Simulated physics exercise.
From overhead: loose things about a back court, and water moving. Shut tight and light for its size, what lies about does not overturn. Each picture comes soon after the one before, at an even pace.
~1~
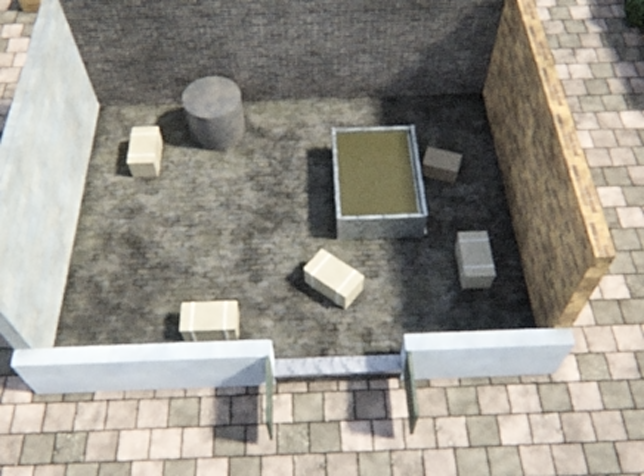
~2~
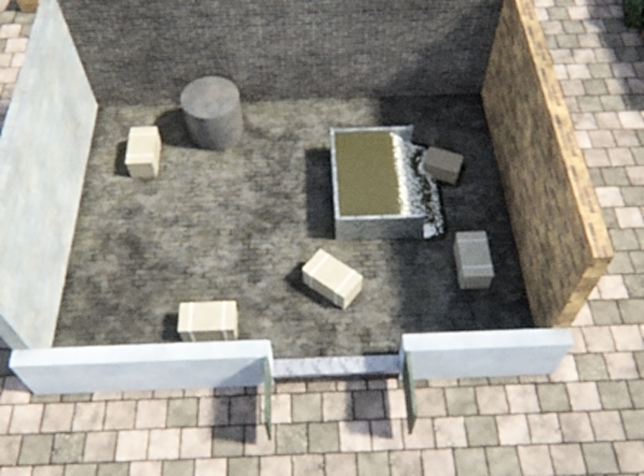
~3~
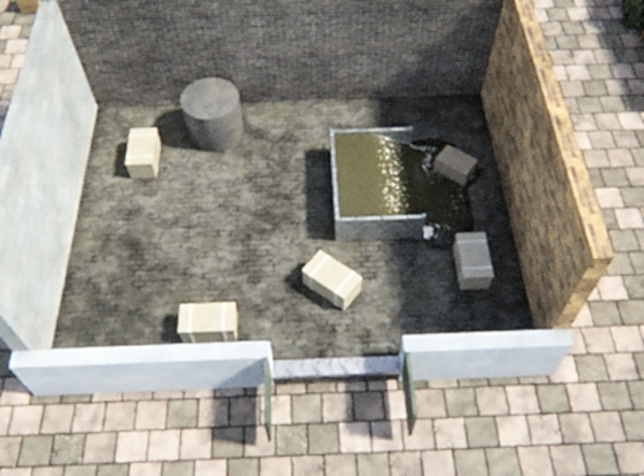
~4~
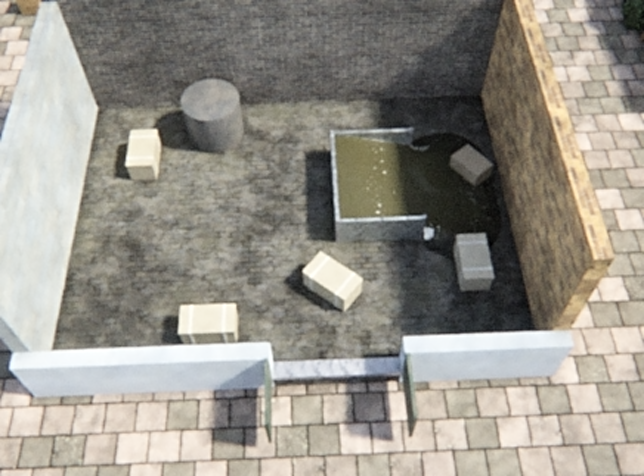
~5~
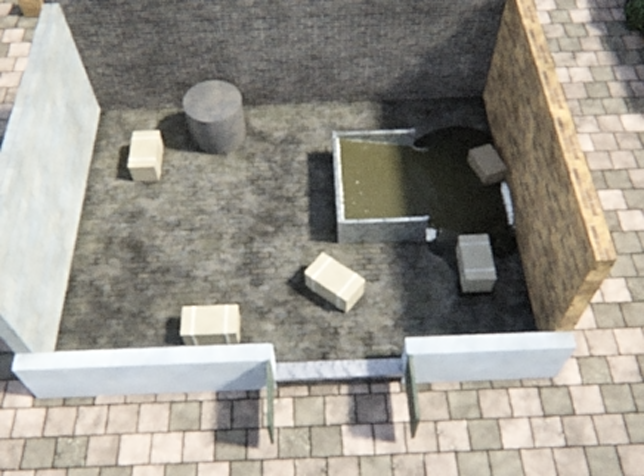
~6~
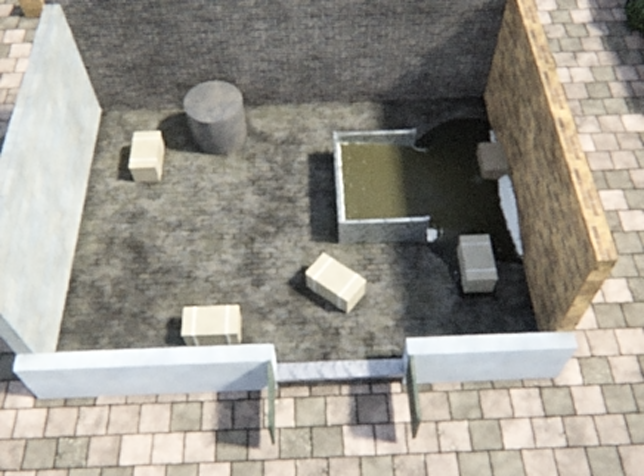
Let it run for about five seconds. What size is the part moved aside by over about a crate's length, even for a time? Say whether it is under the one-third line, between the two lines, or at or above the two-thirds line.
It is between the two lines.
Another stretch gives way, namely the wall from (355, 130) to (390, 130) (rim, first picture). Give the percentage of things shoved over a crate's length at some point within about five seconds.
I'd guess close to 0 percent.
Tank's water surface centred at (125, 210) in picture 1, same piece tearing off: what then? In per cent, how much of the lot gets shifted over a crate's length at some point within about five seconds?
That comes out at some 60 %.
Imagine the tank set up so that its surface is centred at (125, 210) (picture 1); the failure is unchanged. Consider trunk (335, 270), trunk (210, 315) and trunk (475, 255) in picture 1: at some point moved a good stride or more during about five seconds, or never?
In order: Went well off, remained close by, went well off.
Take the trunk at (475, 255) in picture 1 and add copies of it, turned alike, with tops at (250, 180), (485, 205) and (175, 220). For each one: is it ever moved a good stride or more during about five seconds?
Item by item: Remains in place, goes the distance, remains in place.
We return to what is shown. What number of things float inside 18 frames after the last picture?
The count is 2.
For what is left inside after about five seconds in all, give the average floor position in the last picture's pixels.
Somewhere near (252, 246) in the last view.
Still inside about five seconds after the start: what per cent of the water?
I'd put it near 96 per cent.
A moment on, 1 of 5 are well off their spots; 1 afloat.
Next, 1 of 5 are well off their spots; 1 afloat.
Later, 2 of 5 are well off their spots; 2 afloat.
In the end, 2 of 5 are well off their spots, and 2 have been at some point; 0 afloat.
